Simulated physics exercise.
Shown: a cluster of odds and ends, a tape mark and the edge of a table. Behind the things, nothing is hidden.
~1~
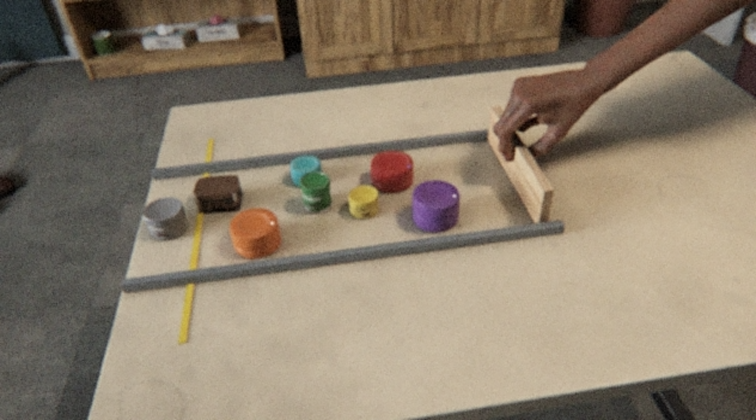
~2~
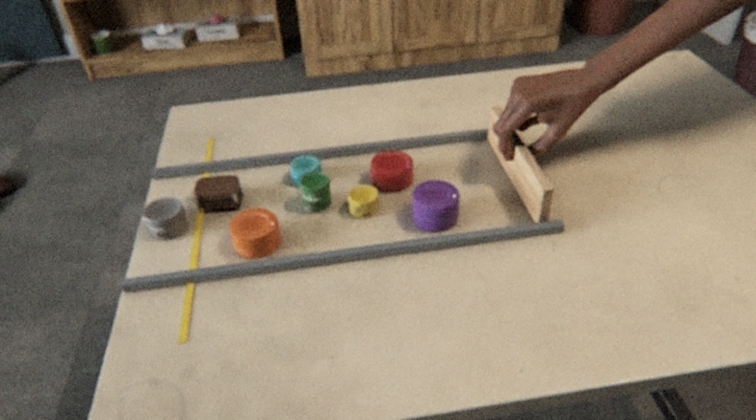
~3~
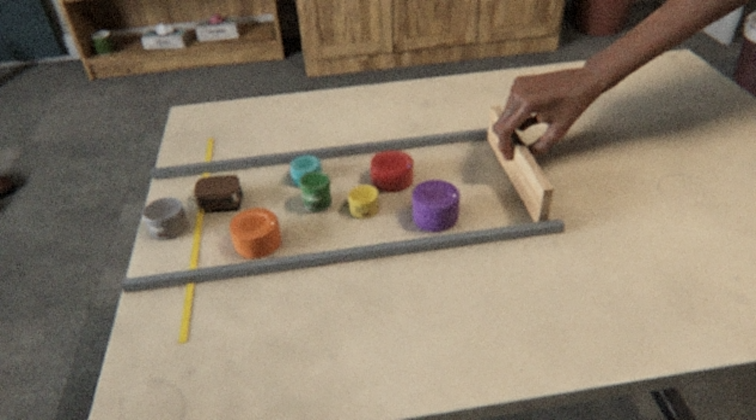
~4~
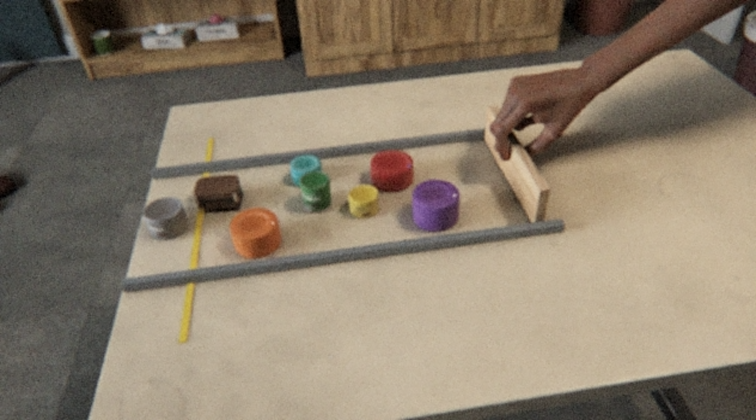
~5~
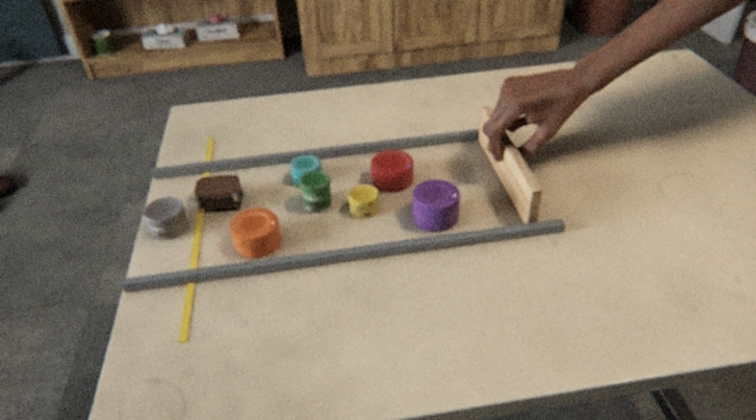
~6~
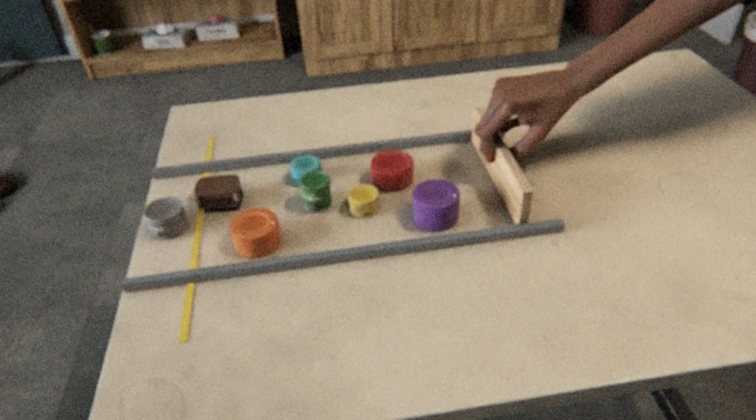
A hand slides a wooden board slightly left toward the colourful lids and tubs.
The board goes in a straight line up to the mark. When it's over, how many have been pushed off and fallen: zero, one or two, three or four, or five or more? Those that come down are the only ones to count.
By the end, three or four have fallen.
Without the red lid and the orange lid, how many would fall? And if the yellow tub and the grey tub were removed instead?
The first removal gives 0, the second gives 2.
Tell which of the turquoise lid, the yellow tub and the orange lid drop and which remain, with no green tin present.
The turquoise lid? It does not drop. The yellow tub? It does not drop. The orange lid? It heads down.
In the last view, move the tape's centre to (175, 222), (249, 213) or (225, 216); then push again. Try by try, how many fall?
The counts come to 4, then 0, then 0.
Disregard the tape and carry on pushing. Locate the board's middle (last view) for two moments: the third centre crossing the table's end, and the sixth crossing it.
The first puts it near (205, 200), the next near (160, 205).
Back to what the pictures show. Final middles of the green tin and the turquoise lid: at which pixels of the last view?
Final centres, in order: Near (151, 217), near (189, 177).
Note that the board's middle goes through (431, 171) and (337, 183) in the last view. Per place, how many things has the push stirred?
First 1, then 5.
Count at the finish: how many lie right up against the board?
Well, it touches 4.
Early on, none off yet; grey tub at rest near (167, 218); brown case at rest near (219, 194); orange lid at rest near (256, 233).
A while later, none off yet; grey tub at rest near (167, 218); brown case at rest near (219, 194); orange lid travelled a little near (229, 236).
Finally, the number that fall off is three or four; lost, orange lid, brown case and grey tub.
